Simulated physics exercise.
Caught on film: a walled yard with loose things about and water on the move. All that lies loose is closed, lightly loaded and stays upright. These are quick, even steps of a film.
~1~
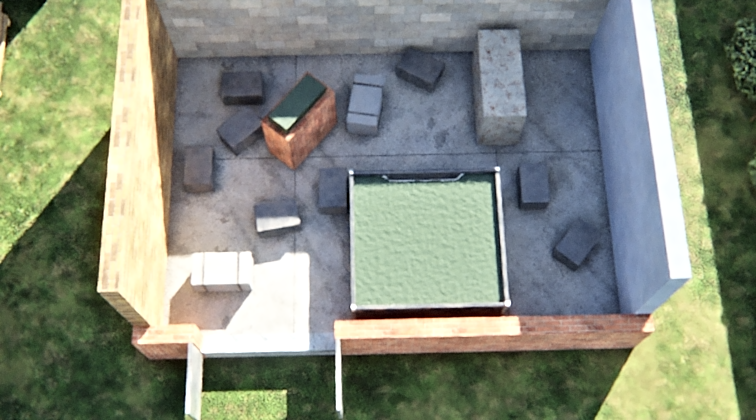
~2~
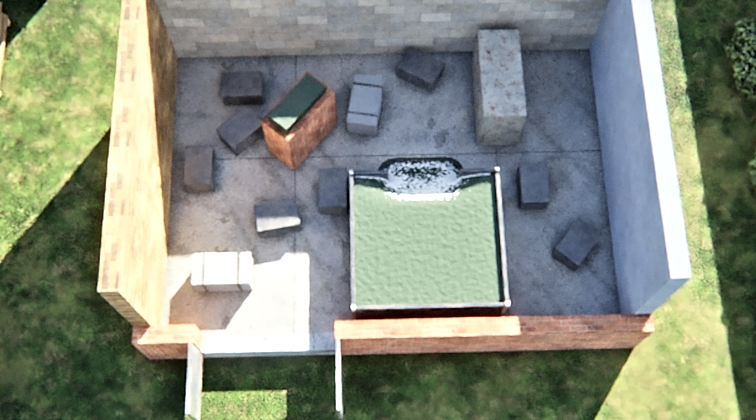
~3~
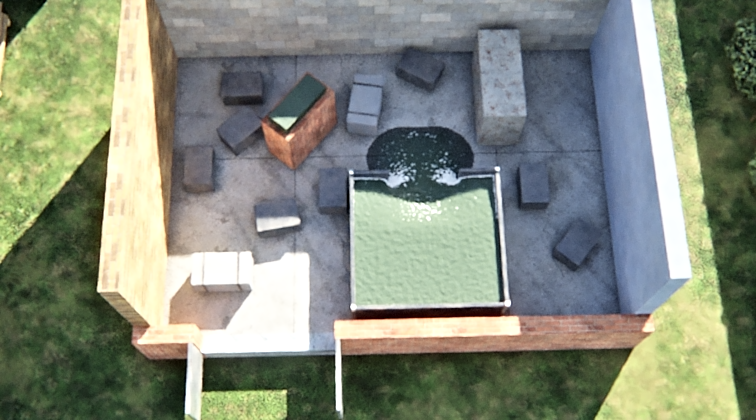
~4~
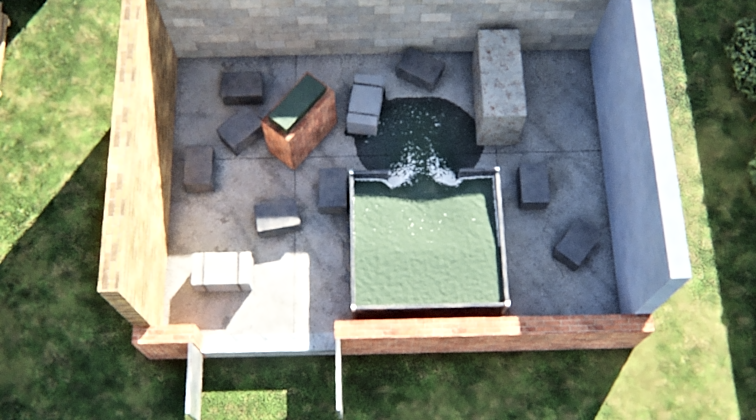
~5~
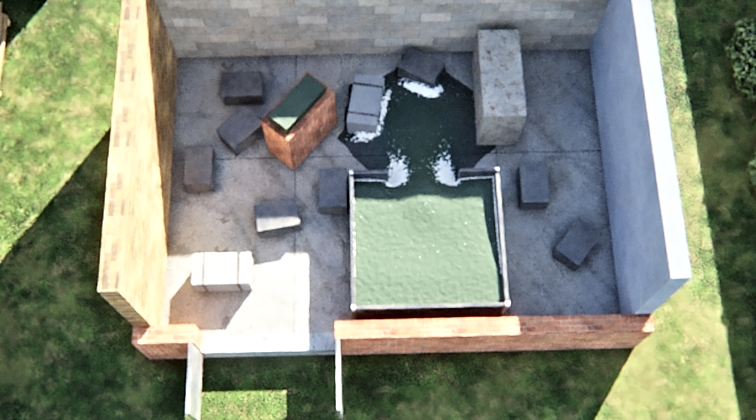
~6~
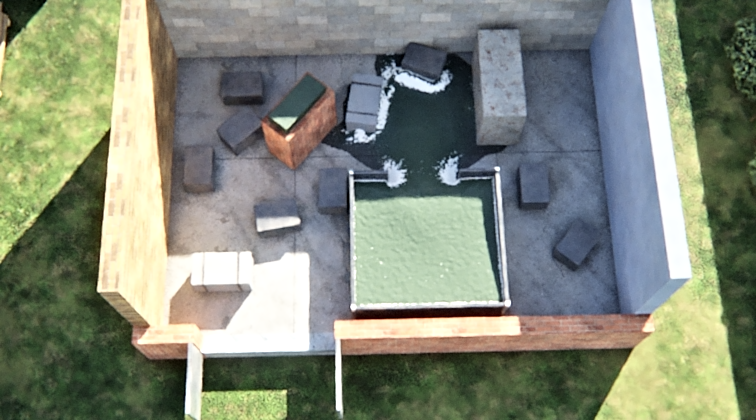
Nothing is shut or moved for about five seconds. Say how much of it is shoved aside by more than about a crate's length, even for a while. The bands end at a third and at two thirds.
That comes to one to two thirds.
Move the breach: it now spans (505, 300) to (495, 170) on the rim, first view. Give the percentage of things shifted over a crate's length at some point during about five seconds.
Near 30 in a hundred.
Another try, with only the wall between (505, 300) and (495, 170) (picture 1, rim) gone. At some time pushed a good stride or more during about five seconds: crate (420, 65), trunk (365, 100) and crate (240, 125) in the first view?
In that order: Pushed that far, under that, less than that.
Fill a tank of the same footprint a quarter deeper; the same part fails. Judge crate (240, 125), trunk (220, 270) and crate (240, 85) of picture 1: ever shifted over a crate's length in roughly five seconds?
In turn: That far or more, yes, moved that far.
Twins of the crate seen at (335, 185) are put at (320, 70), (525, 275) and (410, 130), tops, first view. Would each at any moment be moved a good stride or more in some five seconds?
In that order: Pushed that far, never so far, moved that far.
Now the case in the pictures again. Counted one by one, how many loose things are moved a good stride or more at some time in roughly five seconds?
I count 5.
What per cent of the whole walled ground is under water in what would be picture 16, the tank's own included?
Some 45 per cent.
A moment on, 0 of 10 are well off their spots; 1 afloat.
Next, 1 of 10 are well off their spots; 1 afloat.
Later, 2 of 10 are well off their spots; 3 afloat.
In the end, 5 of 10 are well off their spots, and 5 have been at some point; 4 afloat.
